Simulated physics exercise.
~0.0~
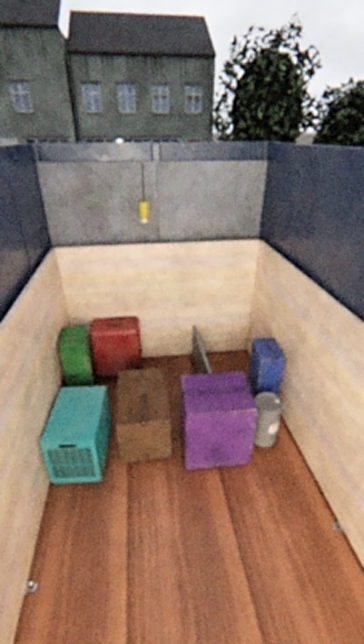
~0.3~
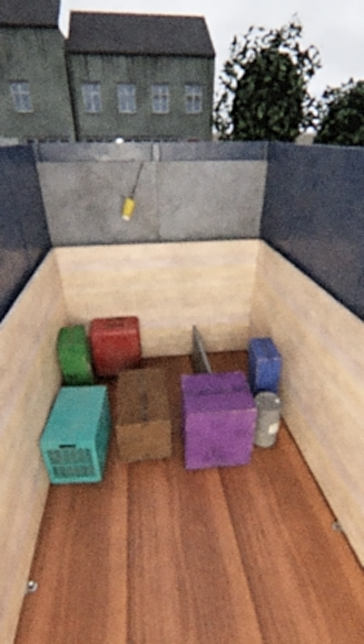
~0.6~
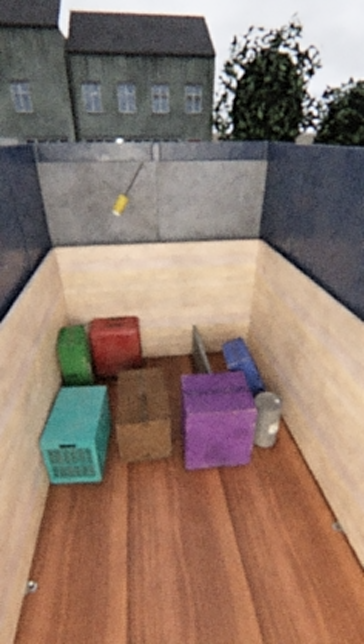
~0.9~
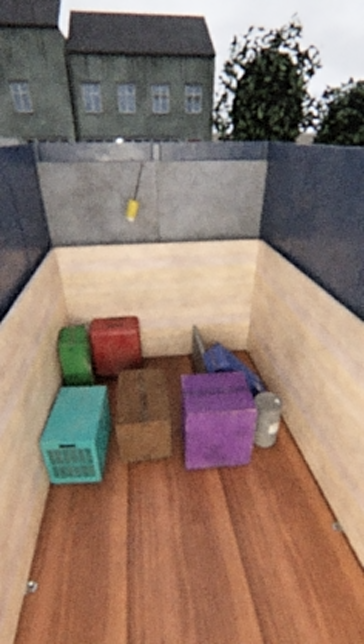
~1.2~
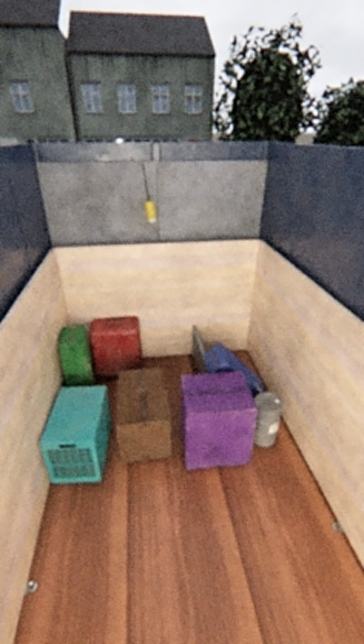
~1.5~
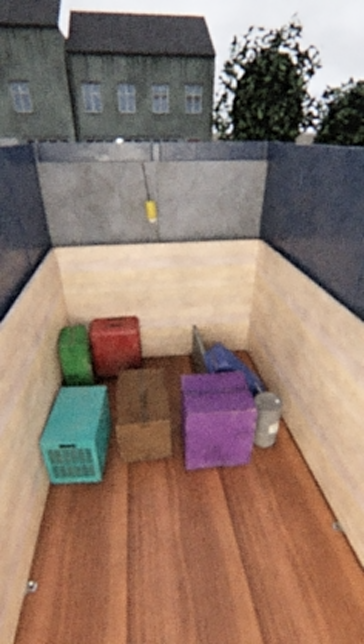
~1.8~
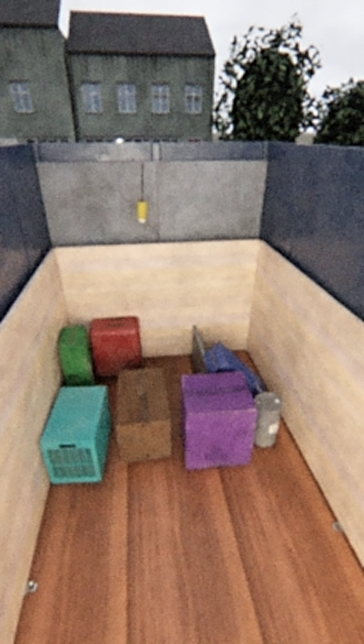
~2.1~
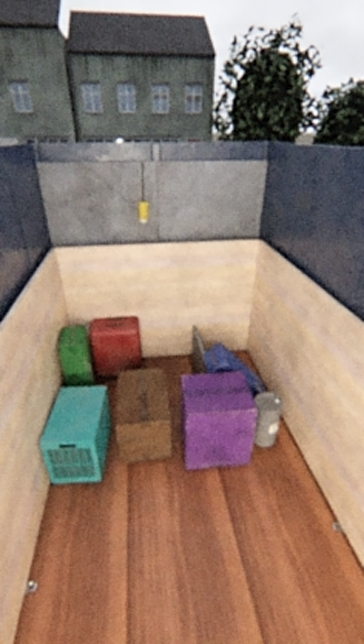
The clip opens on a load bay with pale side walls and a wooden floor, where several coloured boxes and a grey canister stand near the far end. A yellow lamp hangs against the grey panel ahead, with buildings and trees beyond. The lamp swings out to the left, and then the upright blue box at the right tips leftwards. It leans further over towards the low board behind the purple box as the lamp swings back. The lamp settles until it hangs nearly straight, and the blue box ends toppled and slanted while everything else stays put.
